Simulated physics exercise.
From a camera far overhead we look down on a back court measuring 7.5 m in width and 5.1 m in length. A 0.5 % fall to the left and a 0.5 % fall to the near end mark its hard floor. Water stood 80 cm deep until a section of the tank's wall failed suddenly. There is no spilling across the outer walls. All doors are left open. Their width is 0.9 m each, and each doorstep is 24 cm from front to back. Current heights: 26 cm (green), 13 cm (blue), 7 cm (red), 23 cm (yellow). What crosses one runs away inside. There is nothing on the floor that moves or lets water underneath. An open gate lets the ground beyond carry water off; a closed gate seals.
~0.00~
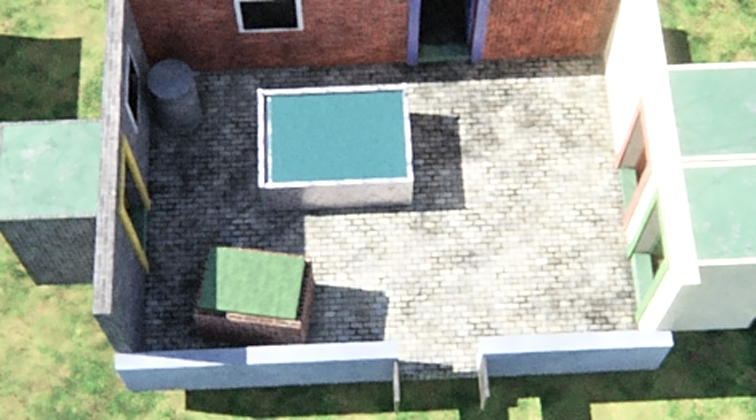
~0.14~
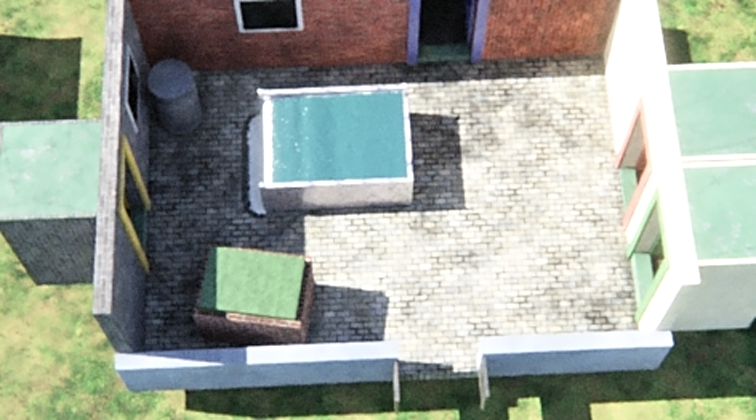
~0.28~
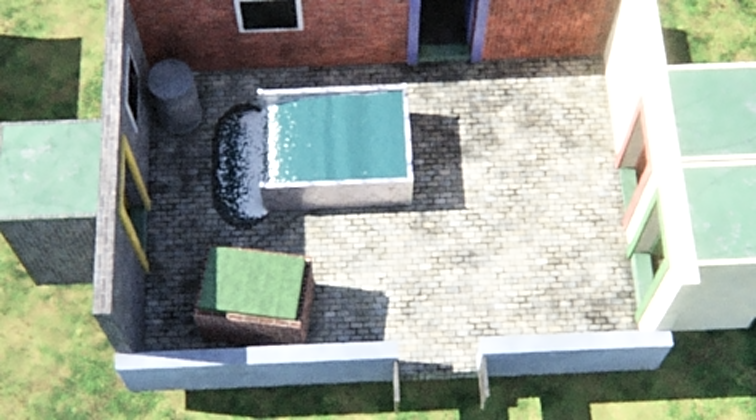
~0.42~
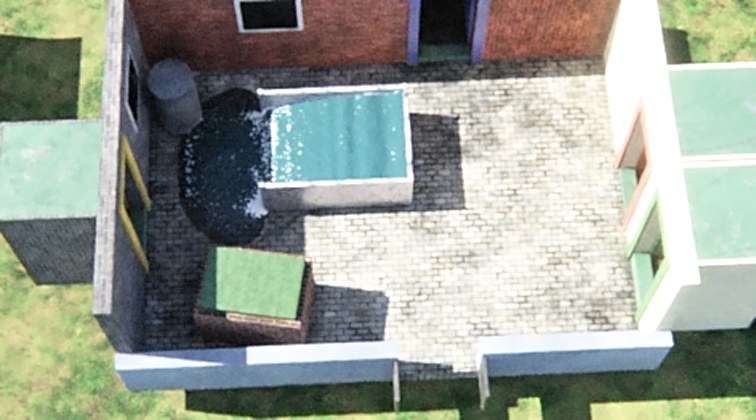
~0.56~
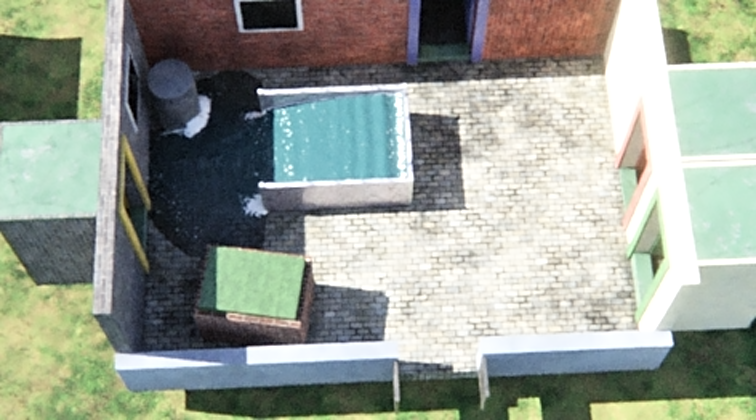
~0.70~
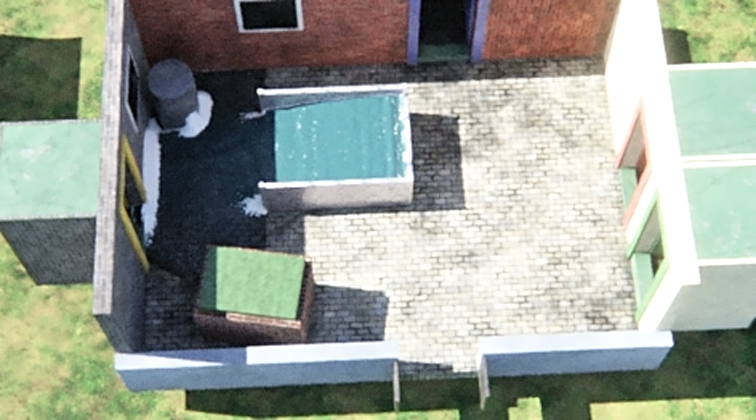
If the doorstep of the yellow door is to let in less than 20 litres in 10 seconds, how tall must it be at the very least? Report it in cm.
At the very least, close to 31 cm.
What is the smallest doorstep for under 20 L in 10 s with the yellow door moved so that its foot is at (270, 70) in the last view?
Minimum: About 11.0 cm.
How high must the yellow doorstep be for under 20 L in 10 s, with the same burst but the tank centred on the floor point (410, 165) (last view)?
Then it needs to be around 29 cm high.
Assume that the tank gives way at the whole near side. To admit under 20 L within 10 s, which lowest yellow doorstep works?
The answer is some 19 cm.
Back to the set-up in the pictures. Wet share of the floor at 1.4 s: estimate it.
About 20 per cent.
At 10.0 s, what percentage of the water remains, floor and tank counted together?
Something near 96 out of a hundred parts.
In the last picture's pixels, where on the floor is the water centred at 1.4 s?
It lies near (258, 167) in the last picture.
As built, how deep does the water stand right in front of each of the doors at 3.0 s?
Green door 0 cm, blue door 1 cm, red door 0 cm, yellow door 24 cm.
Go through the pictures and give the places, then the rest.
The tank at (335, 138) is whole and still, 80 cm deep; the yellow door at (136, 211) is dry, in the first frame.
Water pours out at (266, 156) and has run 0.3 m, to (251, 207); about 10 cm deep outside, 80 cm at the back, in the second frame.
The gap is at (266, 157), the front 0.8 m out at (217, 192); the back of the tank holds 80 cm, in the third frame.
The front is at (183, 166), 1.3 m from the gap at (267, 158); 2.8 m2 of floor is wet, 78 cm left at the back, in the fourth frame.
The gap is at (267, 158), the front 1.9 m out at (149, 201); the back of the tank holds 71 cm, in the fifth frame.
The front is at (138, 213), 2.0 m from the gap at (267, 158); 5.5 m2 of floor is wet, 68 cm left at the back; water is at the yellow door at (136, 211), in the sixth frame.
After 1.4 s water covers 20 % of the floor, deepest (55 cm) near (150, 154); 36 cm at the yellow door, 14 litres in over its 23 cm doorstep.
After 3.0 s water covers 35 % of the floor, deepest (46 cm) near (144, 370); 24 cm at the yellow door, 72 litres in over its 23 cm doorstep.
After 10.0 s water covers 100 % of the floor, deepest (16 cm) near (624, 259); 7 cm at the yellow door, 78 litres in over its 23 cm doorstep.
At the yellow door as built, the water arrived by 0.7 s and peaked near 37 cm at 1.6 s.
Run again over the same 10 s with other heights there, 41 litres in over 27.5 cm, 5 litres over 37 cm. The limit of 20 litres is kept from about 31 cm up.
